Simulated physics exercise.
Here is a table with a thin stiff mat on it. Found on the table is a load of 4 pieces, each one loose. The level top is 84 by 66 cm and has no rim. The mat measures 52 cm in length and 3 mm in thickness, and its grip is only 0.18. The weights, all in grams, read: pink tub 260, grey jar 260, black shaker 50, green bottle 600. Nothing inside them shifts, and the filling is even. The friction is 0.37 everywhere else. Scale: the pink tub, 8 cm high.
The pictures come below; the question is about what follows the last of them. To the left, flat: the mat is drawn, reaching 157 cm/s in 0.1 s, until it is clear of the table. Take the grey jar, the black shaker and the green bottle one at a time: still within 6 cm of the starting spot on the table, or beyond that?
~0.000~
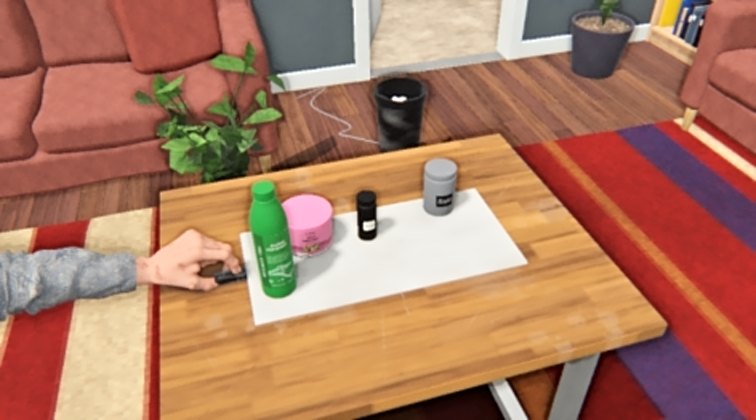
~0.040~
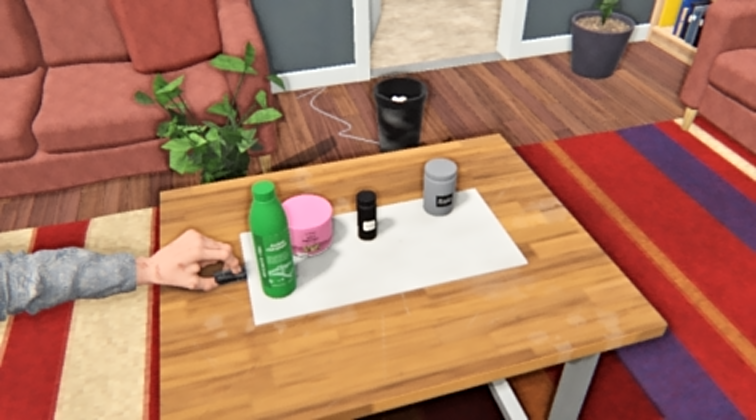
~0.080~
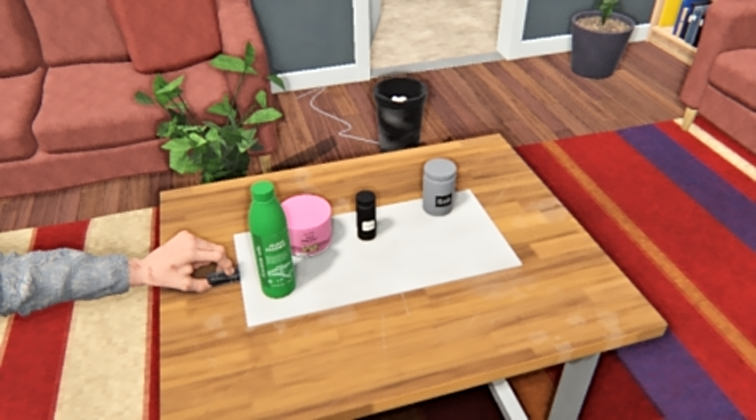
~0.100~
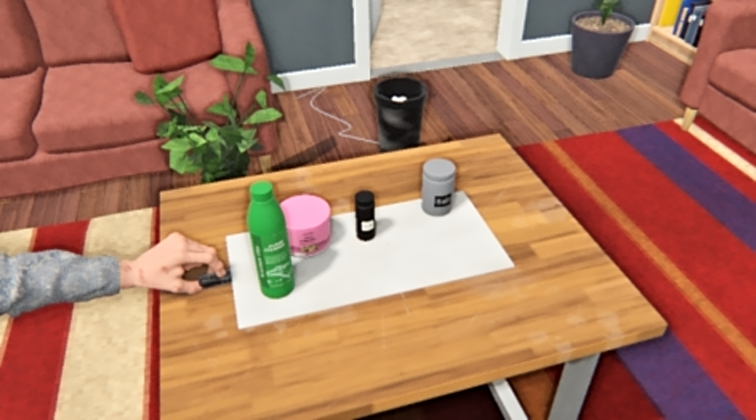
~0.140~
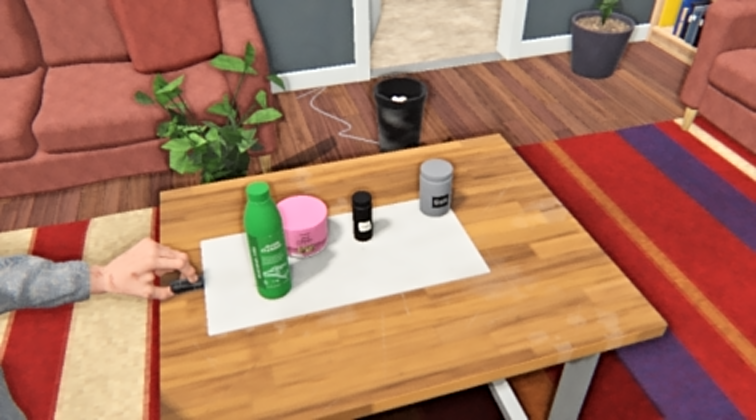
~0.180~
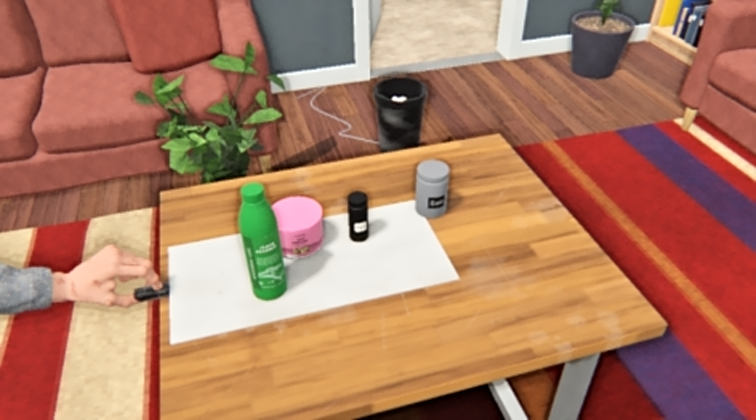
Grey jar: Within, black shaker: Beyond, green bottle: Beyond.
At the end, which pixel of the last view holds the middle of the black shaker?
You'll find it at about (290, 241).
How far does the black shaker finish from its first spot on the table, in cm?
Around 16 centimetres.
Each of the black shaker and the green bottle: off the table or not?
Final state - black shaker: Inside the limits; green bottle: Beyond the limits.
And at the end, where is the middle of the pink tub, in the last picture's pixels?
(177, 252).
By 0.48 s, 61 cm of pull; black shaker tilted 37° near (310, 227); green bottle 17 cm from its spot near (169, 261); grey jar 3 cm from its spot near (426, 192).
By 0.68 s, 91 cm of pull; green bottle now off the table; black shaker on its side near (291, 244); grey jar 3 cm from its spot near (426, 192).
When it is over (2.2 s), off the table, green bottle; lying over on the table, black shaker; not toppled but over 6 cm from the start, pink tub; grey jar within 6 cm of the start. End places, in pixels of the last picture, grey jar near (426, 192), black shaker near (290, 241).
